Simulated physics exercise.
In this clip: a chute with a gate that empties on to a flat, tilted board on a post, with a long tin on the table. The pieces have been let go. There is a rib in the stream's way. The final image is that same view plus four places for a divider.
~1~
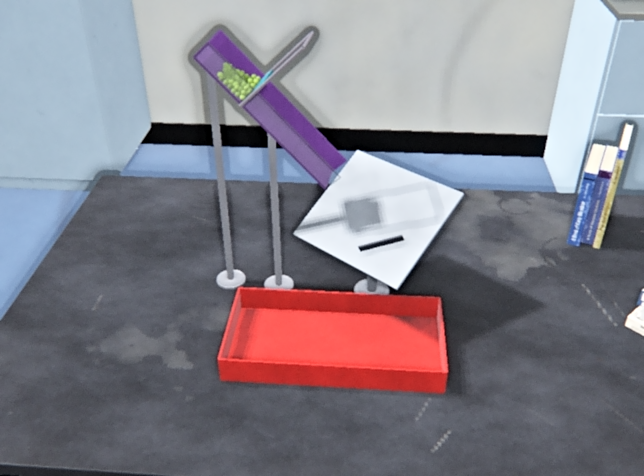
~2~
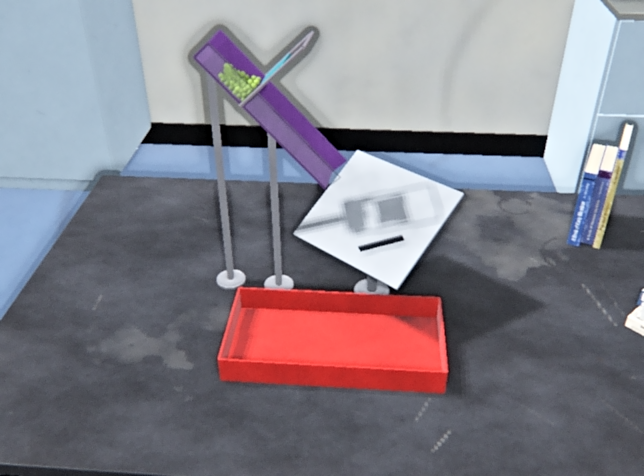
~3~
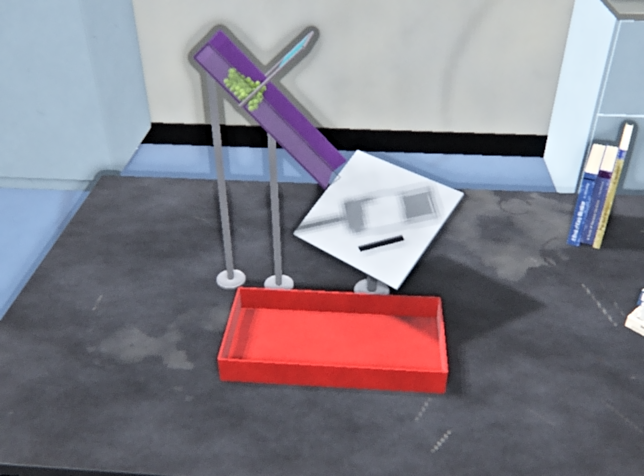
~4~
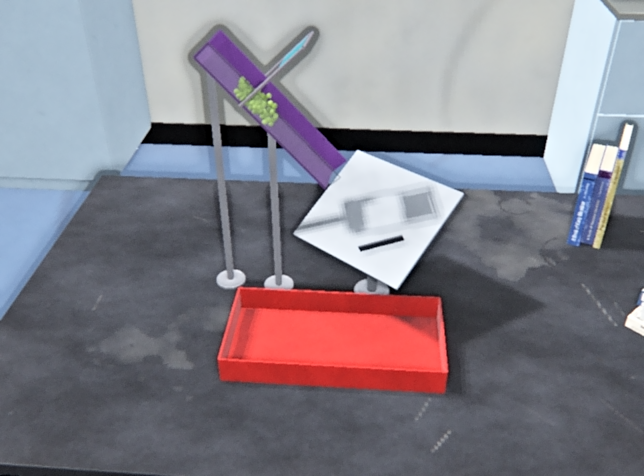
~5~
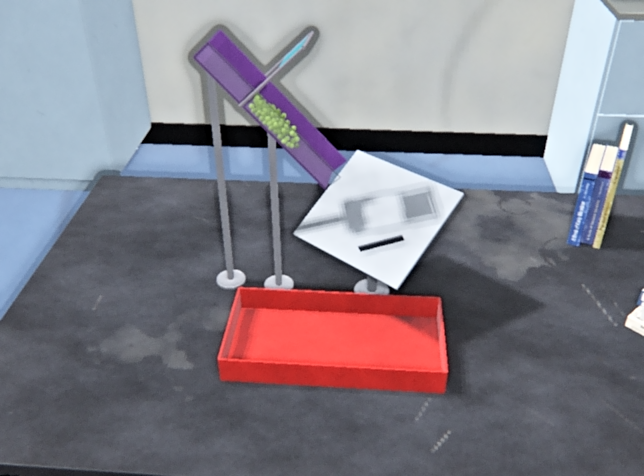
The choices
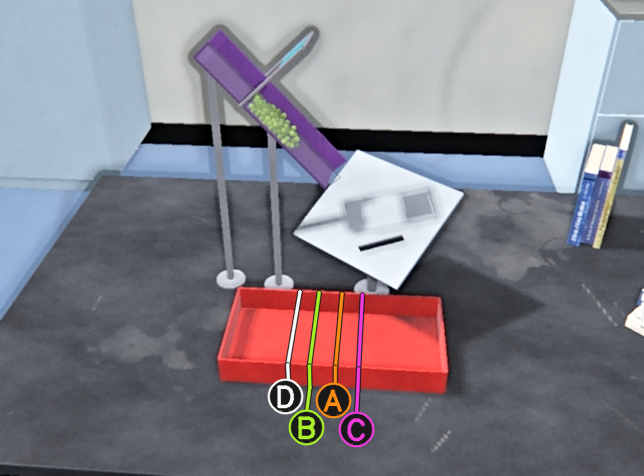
A purple chute stood on thin posts above a tilted white board and a red tray; its gate slid up and the green peas behind it moved partway down the slope together.
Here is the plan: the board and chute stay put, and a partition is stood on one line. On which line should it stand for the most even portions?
Use line B.
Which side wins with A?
More lands on the left.
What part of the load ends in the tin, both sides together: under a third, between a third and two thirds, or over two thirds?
Over two thirds.
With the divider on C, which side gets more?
Left.
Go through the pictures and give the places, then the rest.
Load behind the gate (240, 82), dried peas; lip of the chute (329, 181), sloping fairly steeply, in the first picture.
Middle of the board (375, 214), tilted fairly steeply; middle of its low edge (342, 260); of its high edge (408, 171), in the second picture.
Front corners of the tin (219, 359) and (447, 372), empty; front of the load (255, 107), in the third picture.
Middle of the load (260, 102); its front (271, 124), roughly a quarter of the way to the lip; rib from (402, 235) to (358, 247), in the fourth picture.
Middle of the load (277, 120); its front (297, 146), roughly half of the way to the lip, in the fifth picture.
On the marked copy, line A crosses the front rim at (335, 366); line B crosses the front rim at (309, 364); line C crosses the front rim at (358, 367); line D crosses the front rim at (287, 363).
With A, of what is caught, the larger part on the left of the divider, about a tenth on the right.
With B, of what is caught, roughly half on the left of the divider, roughly half on the right.
With C, of what is caught, the larger part on the left of the divider, about a tenth on the right.
With D, of what is caught, about a tenth on the left of the divider, almost all on the right.
